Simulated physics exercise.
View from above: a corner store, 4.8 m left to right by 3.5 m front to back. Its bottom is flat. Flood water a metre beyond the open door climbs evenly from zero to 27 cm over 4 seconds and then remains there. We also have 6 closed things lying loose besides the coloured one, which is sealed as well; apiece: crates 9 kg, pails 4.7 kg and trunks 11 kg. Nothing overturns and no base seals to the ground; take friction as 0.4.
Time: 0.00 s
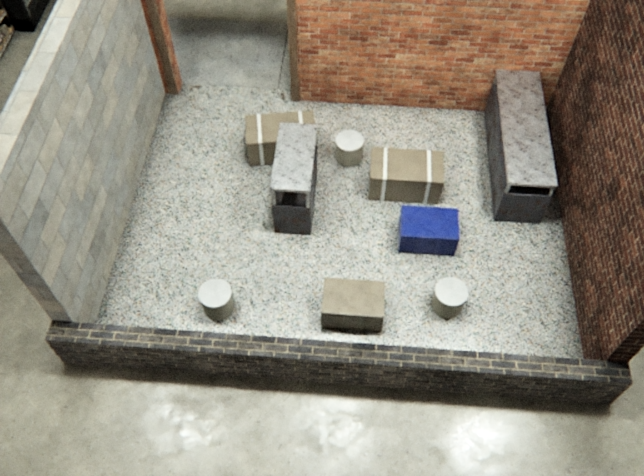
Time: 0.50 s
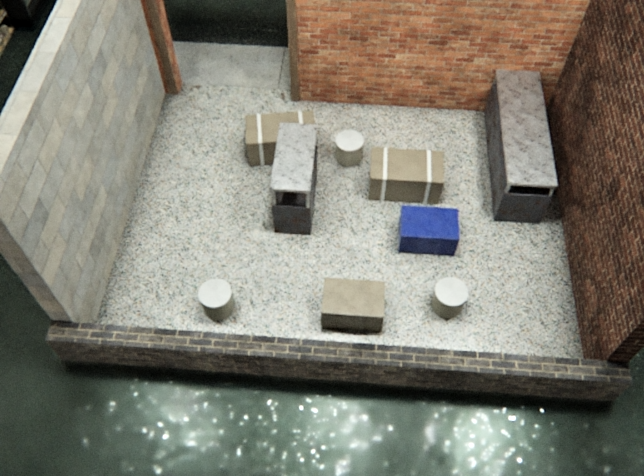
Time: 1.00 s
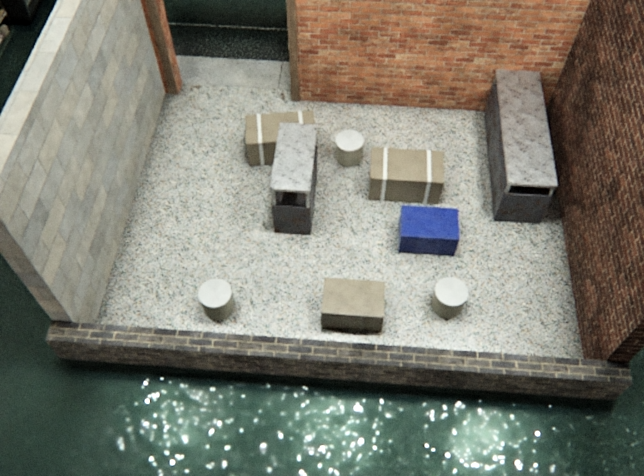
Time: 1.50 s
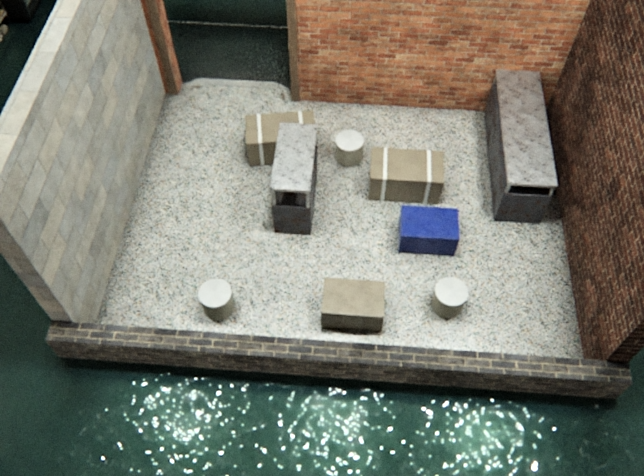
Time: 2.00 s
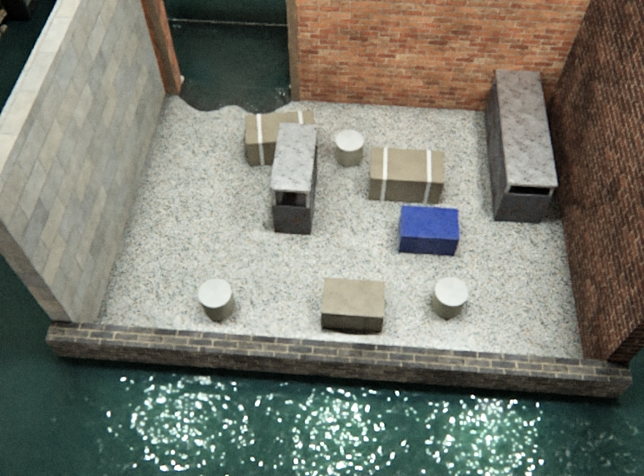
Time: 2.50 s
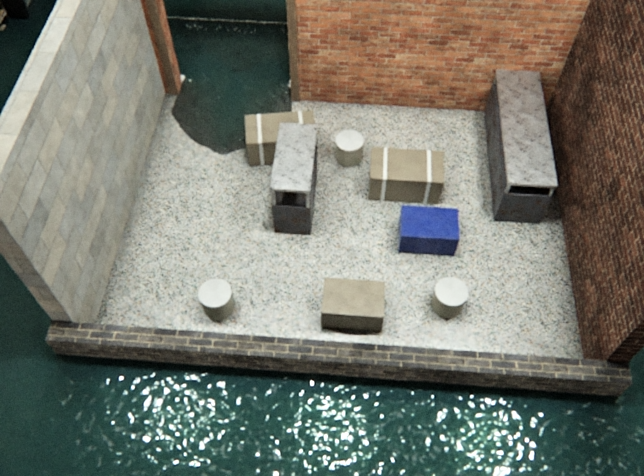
A small walled yard with boxes, short cylinders and a blue crate sat still as green water spread around its outside, then crept in through the back left gap over the pale floor.
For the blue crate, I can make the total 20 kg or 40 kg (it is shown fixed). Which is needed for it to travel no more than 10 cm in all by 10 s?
Watching this, only the bigger ballast does the job.
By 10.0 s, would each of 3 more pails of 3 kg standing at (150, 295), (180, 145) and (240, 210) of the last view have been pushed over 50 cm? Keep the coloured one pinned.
First: Beyond the limit; second: Beyond the limit; third: Beyond the limit.
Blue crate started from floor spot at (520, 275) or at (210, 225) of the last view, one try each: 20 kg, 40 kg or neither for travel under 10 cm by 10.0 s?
Log: Try 1 neither pick works; try 2 neither pick works.
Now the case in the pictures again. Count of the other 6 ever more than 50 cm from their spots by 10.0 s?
It adds up to 6.
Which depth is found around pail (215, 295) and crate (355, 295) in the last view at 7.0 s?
Around 8 cm and 6 cm.
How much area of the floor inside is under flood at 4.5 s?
Near 7.0 m2 in all.
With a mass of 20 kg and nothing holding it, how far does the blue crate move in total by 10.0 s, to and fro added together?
Adding it all up, something like 80 cm.
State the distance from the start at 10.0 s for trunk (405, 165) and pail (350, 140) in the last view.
In turn: 30 cm, 100 cm.
After 3.5 s the blue crate would be 0 cm from its start with 20 kg and 0 cm from its start with 40 kg; 0 cm of water round it then.
After 4.5 s the blue crate would be 0 cm from its start with 20 kg and 0 cm from its start with 40 kg; 0 cm of water round it then.
After 7.0 s the blue crate would be 0 cm from its start with 20 kg and 0 cm from its start with 40 kg; 3 cm of water round it then.
After 10.0 s the blue crate would be 53 cm from its start with 20 kg and 0 cm from its start with 40 kg; 10 cm of water round it then.
